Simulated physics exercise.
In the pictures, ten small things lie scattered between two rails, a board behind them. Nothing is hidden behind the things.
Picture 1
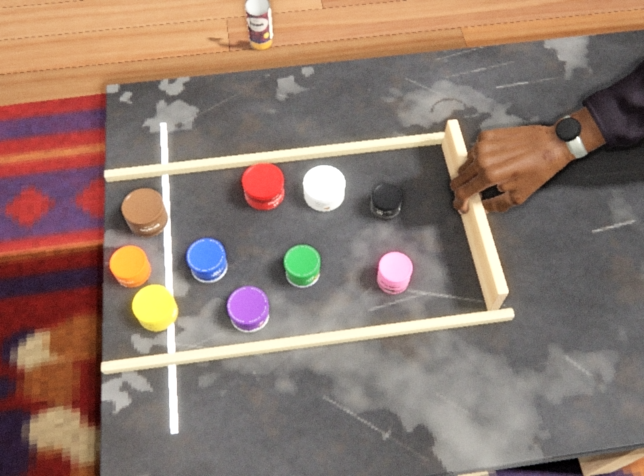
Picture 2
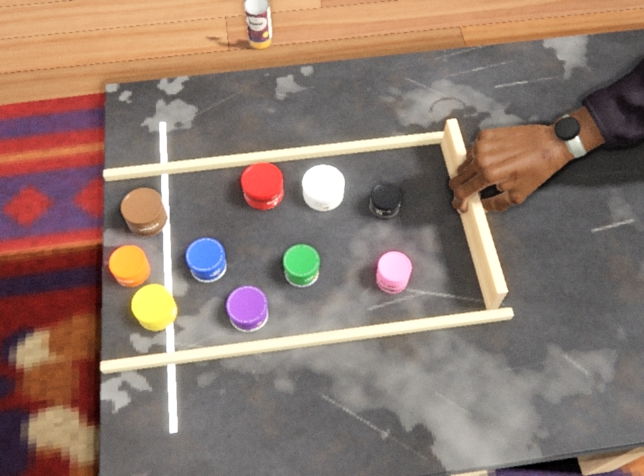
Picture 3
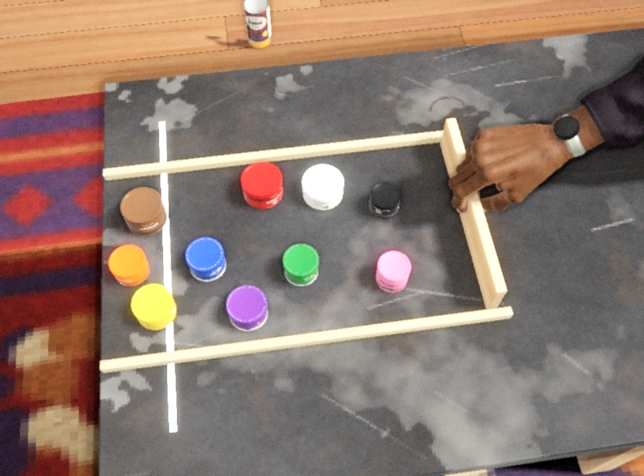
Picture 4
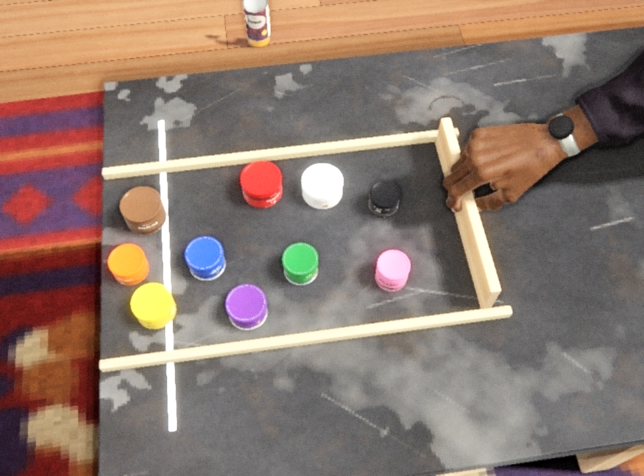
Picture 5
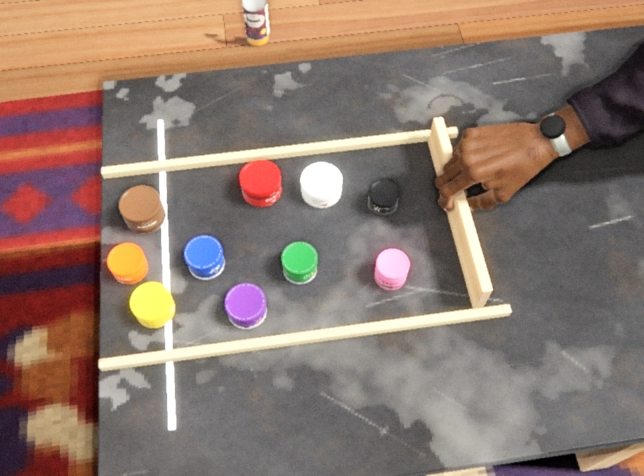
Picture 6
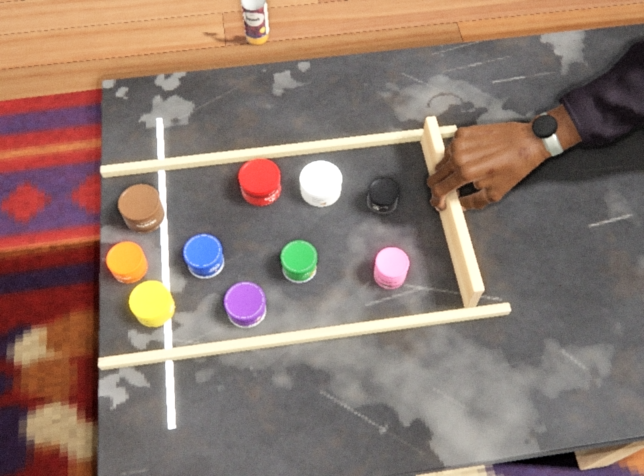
A hand sliding a wooden board slightly left between two rails on a dark tabletop, the scattered colourful tubs staying still.
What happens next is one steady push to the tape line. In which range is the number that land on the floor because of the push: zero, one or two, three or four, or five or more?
One or two leave.
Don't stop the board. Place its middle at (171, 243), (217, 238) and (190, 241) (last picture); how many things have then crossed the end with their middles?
In order: 1, 0, 0.
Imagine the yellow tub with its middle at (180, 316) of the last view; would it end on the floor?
From that start the object does not stay.
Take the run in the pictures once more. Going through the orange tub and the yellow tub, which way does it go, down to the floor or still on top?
As for the orange tub, it ends up below; as for the yellow tub, it hangs on.
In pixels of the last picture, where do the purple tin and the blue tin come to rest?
Approximately (123, 335) for one, approximately (121, 255) for the other.
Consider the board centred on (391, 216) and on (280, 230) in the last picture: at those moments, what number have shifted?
It comes to 2 for the first spot, 6 for the other.
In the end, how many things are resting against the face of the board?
4 in contact.
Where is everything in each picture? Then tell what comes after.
Orange tub (131, 267); brown tub (146, 213); yellow tub (156, 308); board (472, 212); tape (168, 259), in the first frame.
Brown tub (145, 213); red tub (263, 186), in the second frame.
Yellow tub (154, 307); blue tin (206, 260), in the third frame.
Orange tub (129, 265); pink tub (392, 271), in the fourth frame.
Brown tub (143, 210); black tub (383, 199), in the fifth frame.
Orange tub (127, 263); brown tub (142, 209); yellow tub (153, 304); board (449, 209); tape (165, 255), in the sixth frame.
Soon after, none off yet; orange tub at rest near (127, 263); brown tub at rest near (142, 209); yellow tub at rest near (153, 304).
After that, none off yet; orange tub at rest near (127, 263); brown tub moving near (138, 211); yellow tub moving near (149, 303).
In the end, the number that fall off is one or two; gone, orange tub.
